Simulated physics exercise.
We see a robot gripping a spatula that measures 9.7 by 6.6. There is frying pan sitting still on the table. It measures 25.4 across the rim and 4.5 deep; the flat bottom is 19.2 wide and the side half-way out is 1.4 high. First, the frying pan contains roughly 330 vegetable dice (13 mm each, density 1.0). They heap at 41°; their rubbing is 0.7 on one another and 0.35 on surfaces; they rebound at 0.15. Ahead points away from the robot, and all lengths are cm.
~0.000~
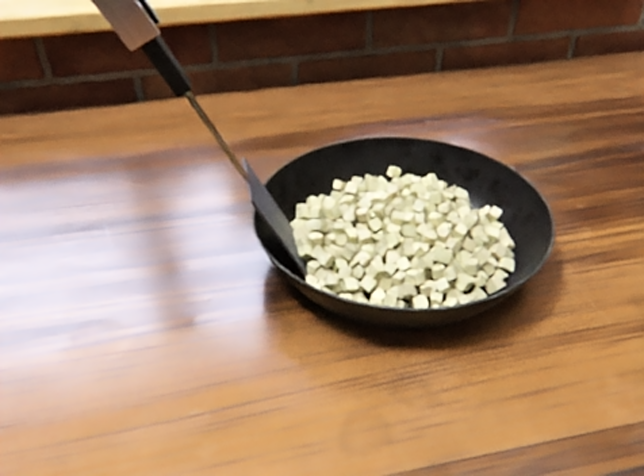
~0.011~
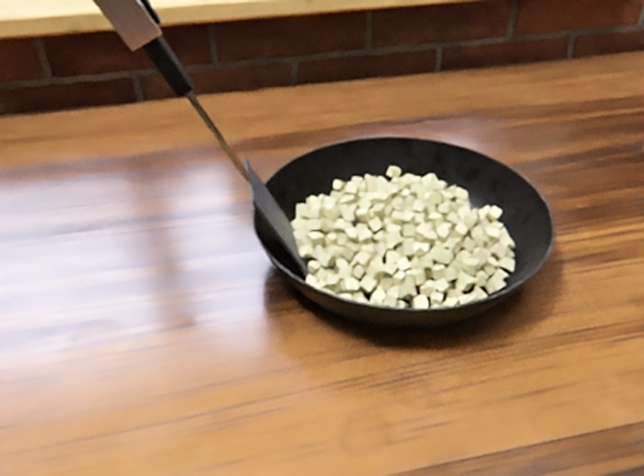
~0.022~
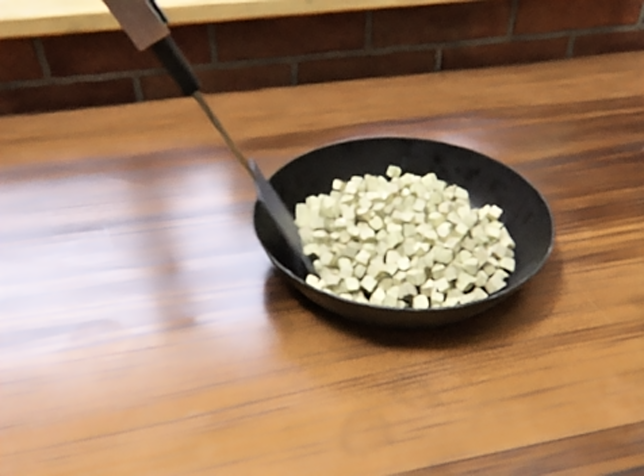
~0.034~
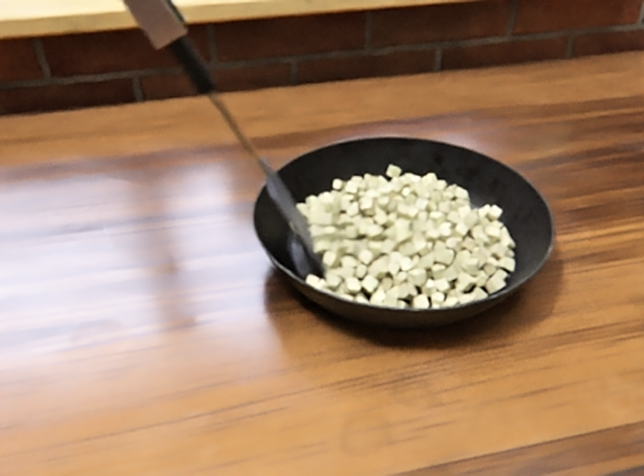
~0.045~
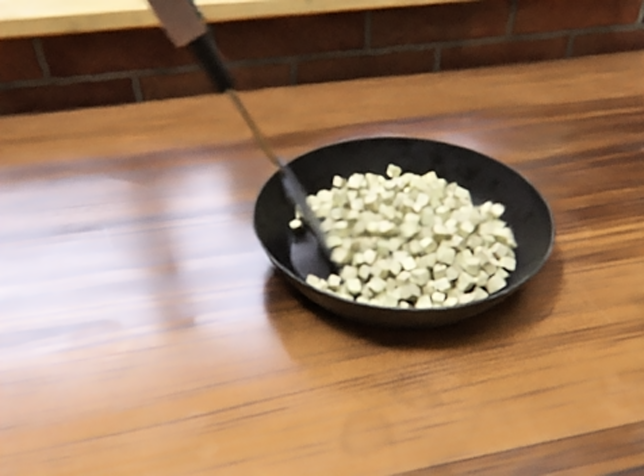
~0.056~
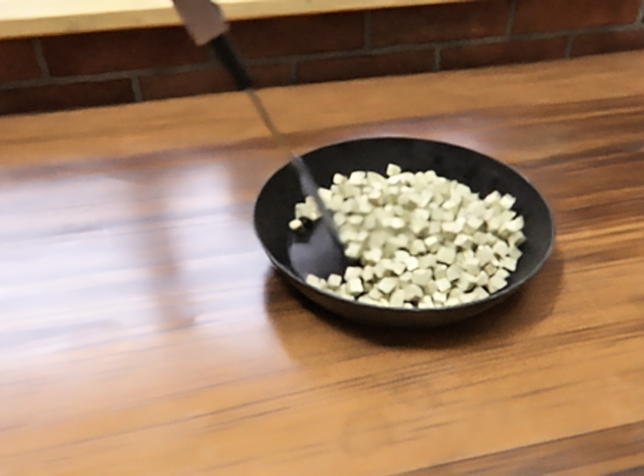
A black frying pan heaped with small pale cream-green cubes sits on a glossy brown wood-grain surface, seen from above at an angle, with dark red brick and a light ledge behind. A dark spatula slants in from the upper left, its blade inside the pan's left side. The spatula slides rightward through the cubes, pushing them together and baring dark pan, while pan and camera stay still.
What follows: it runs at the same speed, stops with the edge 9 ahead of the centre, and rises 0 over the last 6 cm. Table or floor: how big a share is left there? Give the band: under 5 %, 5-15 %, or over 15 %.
Band: Over 15 %.
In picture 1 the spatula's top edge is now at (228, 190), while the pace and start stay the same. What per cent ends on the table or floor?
I'd estimate close to 25 per cent.
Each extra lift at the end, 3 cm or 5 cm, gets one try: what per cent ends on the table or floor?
You'd get some 30 per cent with the first setting and some 25 per cent with the second.
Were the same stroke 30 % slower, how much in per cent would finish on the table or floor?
In that case, close to 25 per cent.
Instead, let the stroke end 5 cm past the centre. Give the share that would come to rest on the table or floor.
Estimate: Approx. 10 %.
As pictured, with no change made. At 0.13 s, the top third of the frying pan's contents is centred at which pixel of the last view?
The middle sits at approx. (462, 202).
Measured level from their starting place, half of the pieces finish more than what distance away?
Roughly 5 centimetres.
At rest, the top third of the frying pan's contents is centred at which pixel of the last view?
Close to pixel (492, 221).
By 0.09 s, sloping 65°, highest piece 6 above the table; 329 in the frying pan.
By 0.13 s, sloping 65°, highest piece 7 above the table; 326 in the frying pan, 3 on the blade or in flight.
By 0.35 s, sloping 65°, highest piece 18 above the table; 230 in the frying pan, 57 on the table or floor, 42 on the blade or in flight.
By 1.40 s, sloping 65°, highest piece 5 above the table; 230 in the frying pan, 99 on the table or floor.
Final count, 230 in the frying pan, 99 on the table or floor. That is 30 % on the table or floor.
